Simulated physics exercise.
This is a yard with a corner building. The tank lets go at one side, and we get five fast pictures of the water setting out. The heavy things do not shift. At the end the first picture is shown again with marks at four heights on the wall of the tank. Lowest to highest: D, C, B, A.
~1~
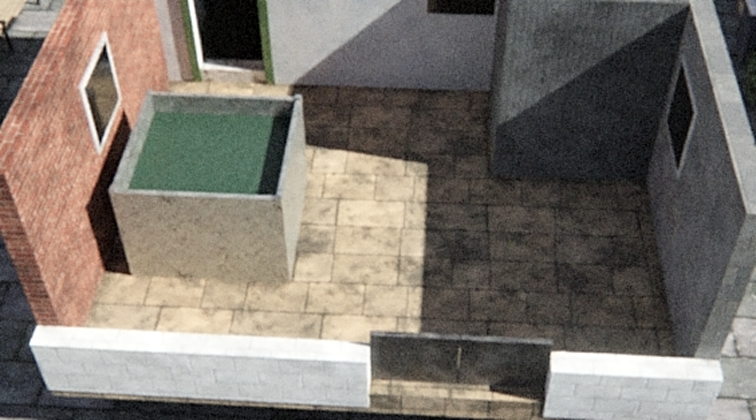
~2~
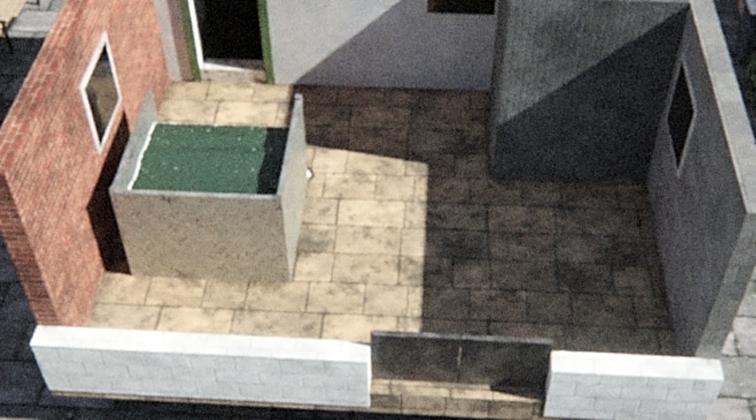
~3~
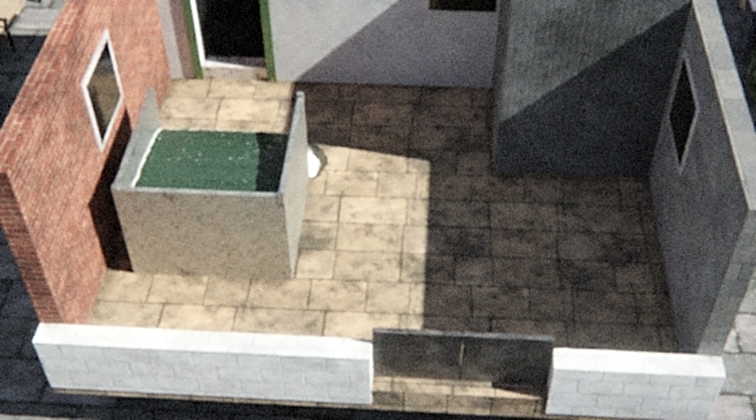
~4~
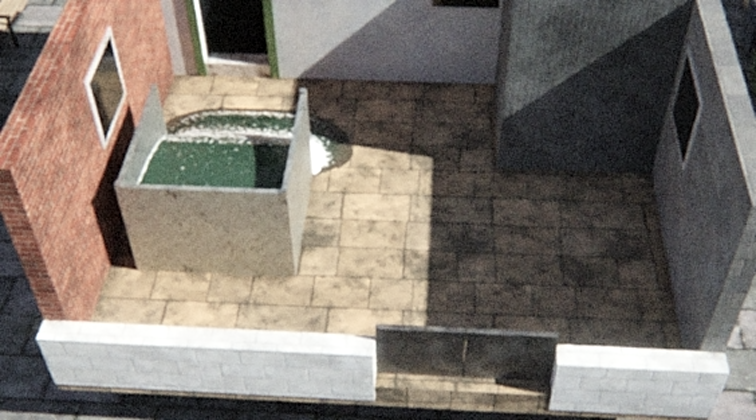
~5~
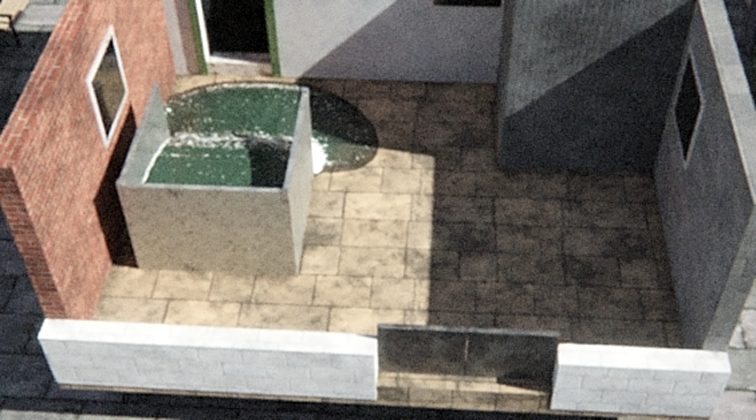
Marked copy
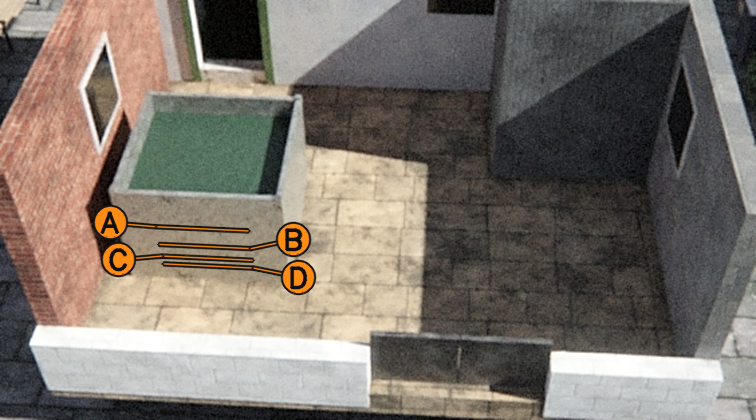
Green water fills a square, stone-coloured tank at the left of a paved yard, seen from high above, with a red brick wall on the left, grey walls on the right and a low white wall with a shut dark gate in front. The tank's back side disappears, and the water level sinks as white foam appears behind it. Dark green water spreads across the paving behind the tank and rightward, while the view shifts very slightly.
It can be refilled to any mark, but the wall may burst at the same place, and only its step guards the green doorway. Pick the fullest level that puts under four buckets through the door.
The answer is line C.
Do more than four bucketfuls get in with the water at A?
Yes.
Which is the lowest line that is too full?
B it is.
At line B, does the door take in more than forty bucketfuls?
No, it does not.
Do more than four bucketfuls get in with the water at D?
No, not at all.
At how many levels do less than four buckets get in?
Two of them.
On the marked copy, A at (201, 228); B at (204, 246); C at (207, 258); D at (208, 266); from the bottom up D, C, B, A.
For line A, dozens of bucketfuls pour in.
For line B, about 11 bucketfuls get in.
For line C, a bucket or two gets in.
For line D, nothing gets over.
